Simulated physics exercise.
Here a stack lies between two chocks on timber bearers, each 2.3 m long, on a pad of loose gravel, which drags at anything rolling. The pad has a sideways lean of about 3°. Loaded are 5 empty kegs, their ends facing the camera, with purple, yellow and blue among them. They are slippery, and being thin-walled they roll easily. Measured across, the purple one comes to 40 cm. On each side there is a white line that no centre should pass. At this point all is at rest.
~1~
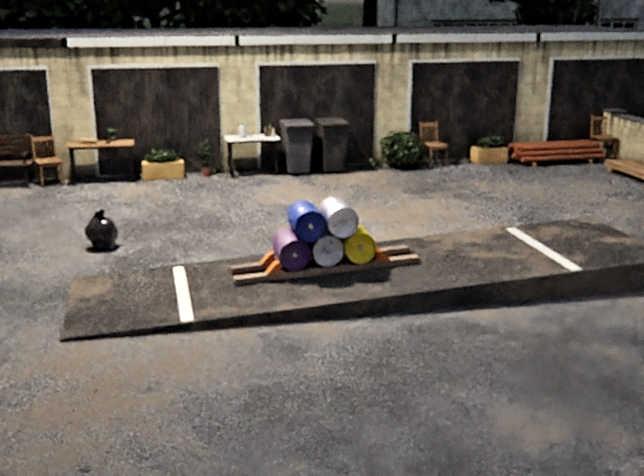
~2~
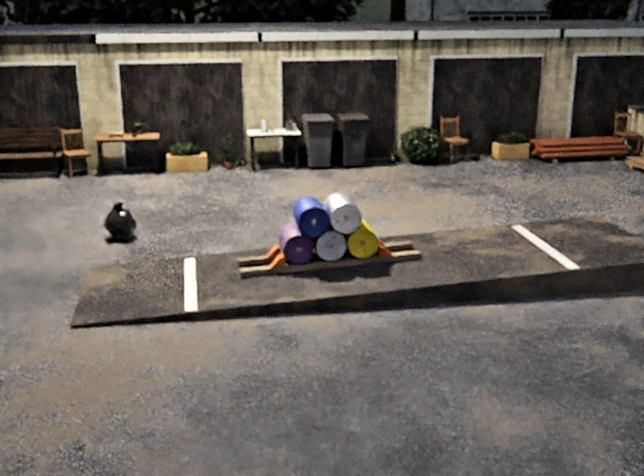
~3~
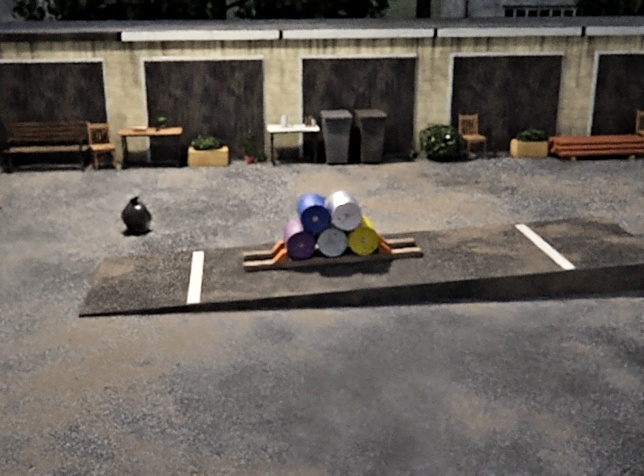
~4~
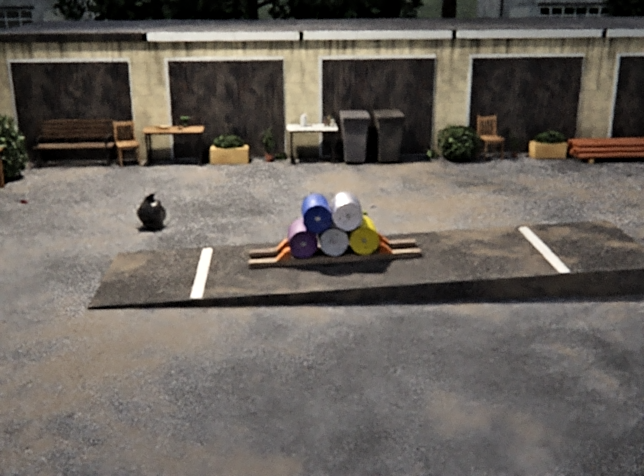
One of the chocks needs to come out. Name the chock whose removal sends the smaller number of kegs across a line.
Right.
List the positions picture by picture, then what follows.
In the first picture, purple (295, 256), yellow (361, 248), blue (311, 226); the pad slopes 3° down to the left; 3 of the 5 form the bottom row; all still.
In the second picture, purple (299, 250), yellow (363, 244), blue (314, 222); at rest.
In the third picture, purple (301, 246), yellow (364, 240), blue (316, 219); both chocks in; lines at (183, 293) and (542, 248); nothing moves.
In the fourth picture, purple (304, 245), yellow (364, 241), blue (318, 219); all still.
If it is the left, after 3.1 s, purple is on the bearers, 10 cm from the bearers' left end, rolling left; yellow is on the bearers, 90 cm from the bearers' left end, rolling left; blue is up on others, 30 cm from the bearers' left end, rolling left; 0 over a line so far.
If it is the left, in the end, purple is past the left line; yellow is off the bearers, 30 cm short of the left line; blue is past the left line; 4 over a line so far.
If it is the right, after 0.9 s, purple is on the bearers, 75 cm from the bearers' left end; yellow is on the bearers, 75 cm from the bearers' right end; blue is up on others, 95 cm from the bearers' left end; 0 over a line so far.
If it is the right, in the end, purple is on the bearers, 75 cm from the bearers' left end; yellow is on the bearers, 75 cm from the bearers' right end; blue is up on others, 95 cm from the bearers' left end; 0 over a line so far.
